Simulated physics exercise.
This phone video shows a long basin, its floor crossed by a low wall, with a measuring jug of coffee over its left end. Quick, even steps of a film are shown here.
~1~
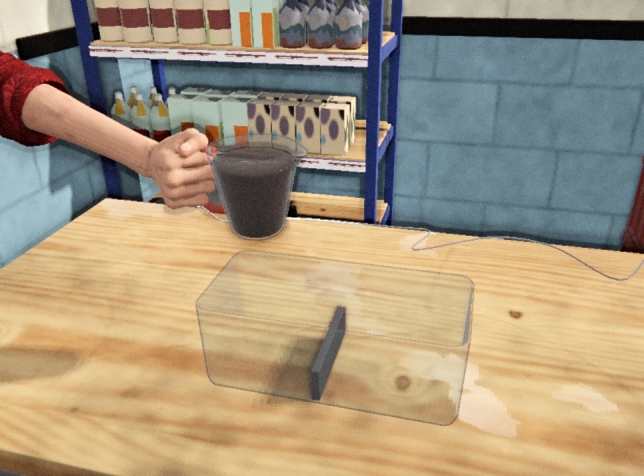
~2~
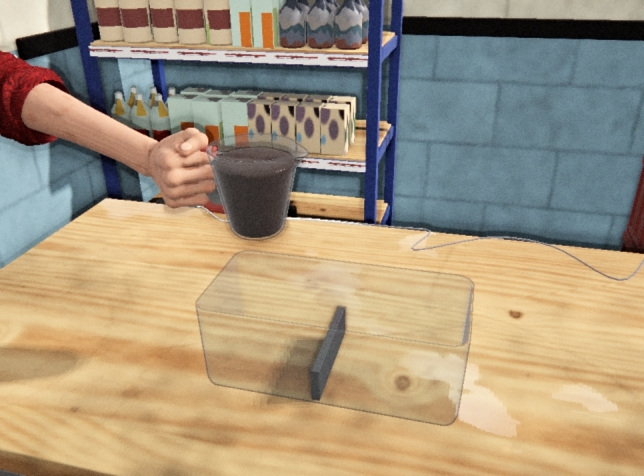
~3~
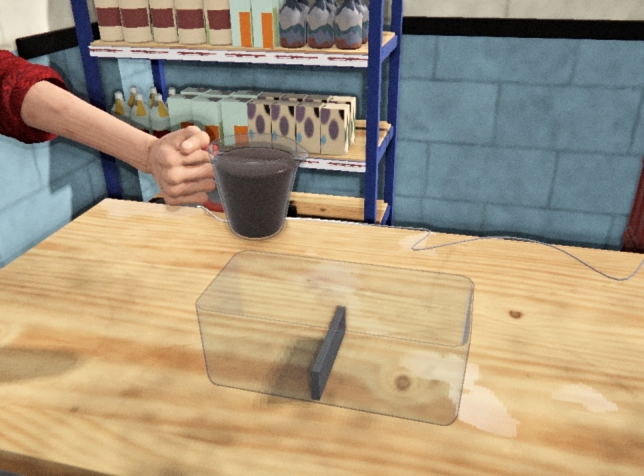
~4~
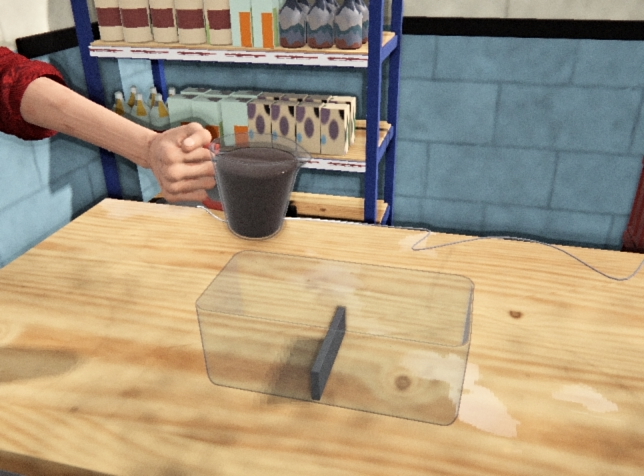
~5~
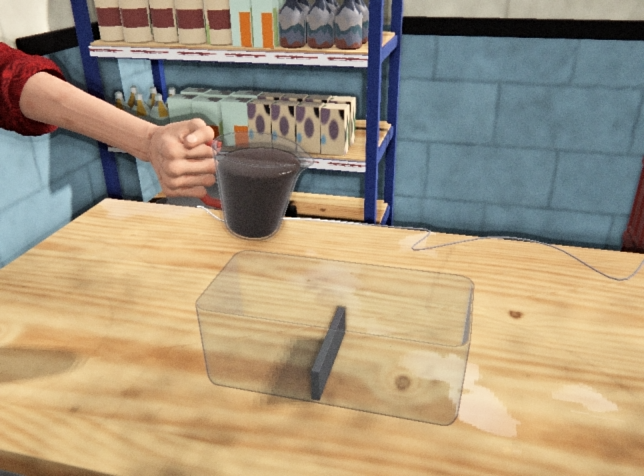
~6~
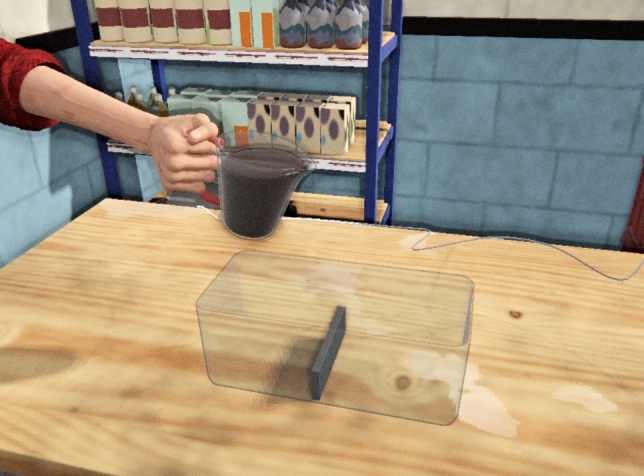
We see a hand holding a clear measuring jug of dark coffee above the left end of a transparent basin with a low wall across its floor; the hand slowly tilts the jug slightly to the right.
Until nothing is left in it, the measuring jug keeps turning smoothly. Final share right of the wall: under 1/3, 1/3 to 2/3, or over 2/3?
Over 2/3.
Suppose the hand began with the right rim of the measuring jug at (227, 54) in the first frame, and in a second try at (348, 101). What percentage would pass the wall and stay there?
10 and 95 in a hundred.
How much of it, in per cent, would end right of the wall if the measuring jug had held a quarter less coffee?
Near 85 in a hundred.
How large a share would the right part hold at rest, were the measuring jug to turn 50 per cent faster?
Near 85 in a hundred.
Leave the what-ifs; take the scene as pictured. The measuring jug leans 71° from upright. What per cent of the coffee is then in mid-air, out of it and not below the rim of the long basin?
It works out to about 20 percent.
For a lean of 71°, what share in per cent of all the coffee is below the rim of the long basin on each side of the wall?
Left side around 0 per cent; right side around 15 per cent.
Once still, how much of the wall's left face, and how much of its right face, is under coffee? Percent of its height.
Once it is still, the left part shows 0 per cent and the right part 30.
A moment on, the measuring jug is tipped part way and 64 per cent is still to pour, 0 is left of the wall and 14 right of it.
Next, the measuring jug is tipped right over and 7 per cent is still to pour, 4 is left of the wall and 78 right of it.
Then the measuring jug is tipped right over and 0 per cent is still to pour, 10 is left of the wall and 89 right of it.
Later the measuring jug is tipped right over and 0 per cent is still to pour, 10 is left of the wall and 89 right of it.
Finally, 10 per cent lies left of the wall, 89 right of it and 1 outside.
